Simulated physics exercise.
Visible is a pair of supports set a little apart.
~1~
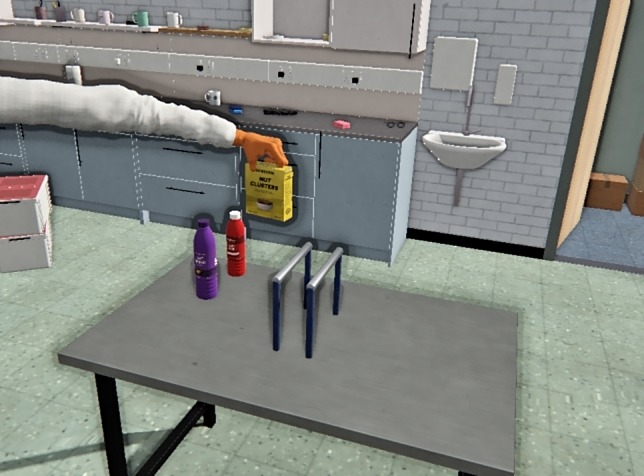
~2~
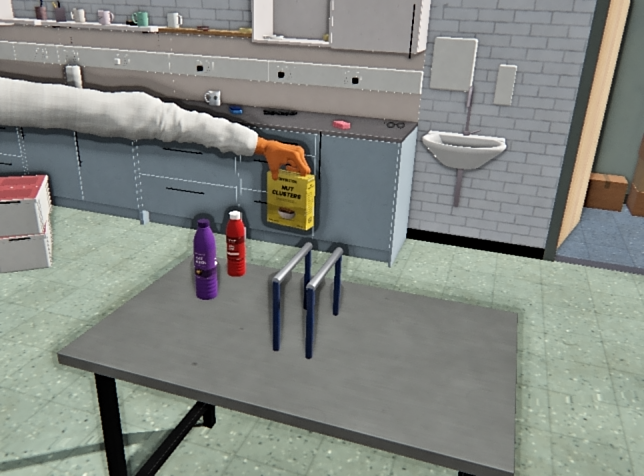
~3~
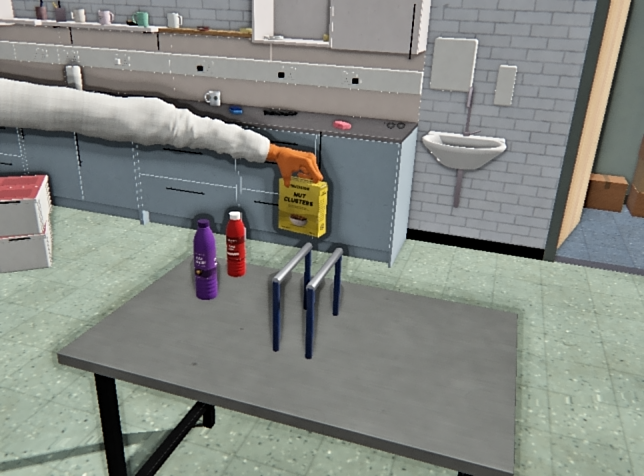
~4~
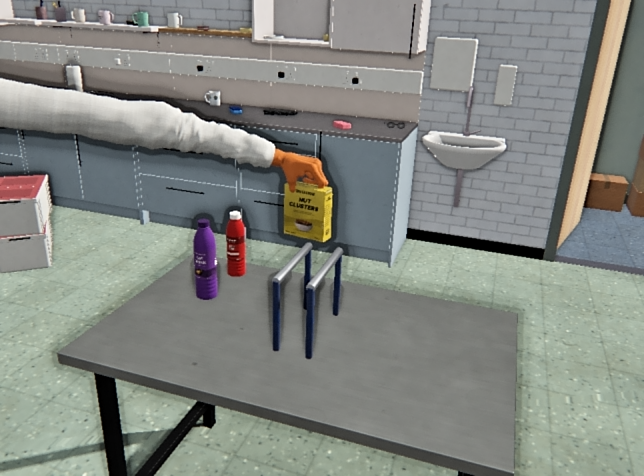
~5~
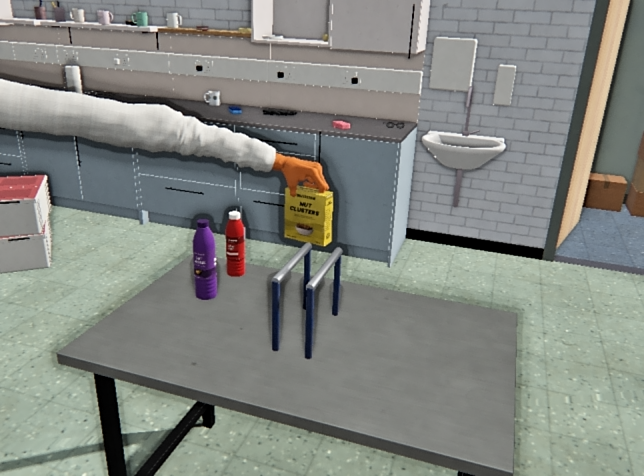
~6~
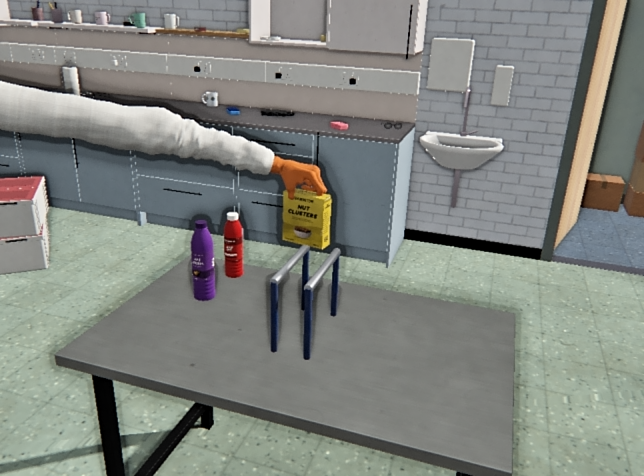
In a kitchen-like room with pale green floor tiles and blue-grey cabinets, the view looks down on a grey table from a raised, almost unmoving camera. A purple bottle and a red one stand left of two metal-topped supports with dark blue legs. A white-sleeved arm with an orange gripper carries a yellow packet rightward and slightly down behind the supports, slowing until it barely moves.
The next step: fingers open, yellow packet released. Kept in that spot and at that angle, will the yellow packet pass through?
It stays put on top.
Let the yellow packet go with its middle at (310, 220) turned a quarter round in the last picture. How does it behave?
Then it goes down the gap.
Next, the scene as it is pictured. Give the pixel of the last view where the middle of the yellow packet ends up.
Near (307, 238).
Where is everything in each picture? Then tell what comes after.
In the first picture, being brought over the gap; yellow packet (269, 191); purple bottle (205, 259).
In the second picture, being brought over the gap; yellow packet (290, 199); purple bottle (205, 259).
In the third picture, being brought over the gap; yellow packet (303, 206); purple bottle (205, 259).
In the fourth picture, being brought over the gap; yellow packet (308, 211); purple bottle (205, 259).
In the fifth picture, being brought over the gap; yellow packet (308, 215); purple bottle (205, 259).
In the sixth picture, held still over the gap; yellow packet (306, 218); purple bottle (203, 260).
Then, 0.20 s after the last picture, yellow packet slid a little near (306, 235).
Then, 0.70 s after the last picture, yellow packet slid a little near (306, 238).
At rest, moved from the start, yellow packet; the other 2 in place. Seen from the same camera at the end, yellow packet near (306, 238). The packet is caught.
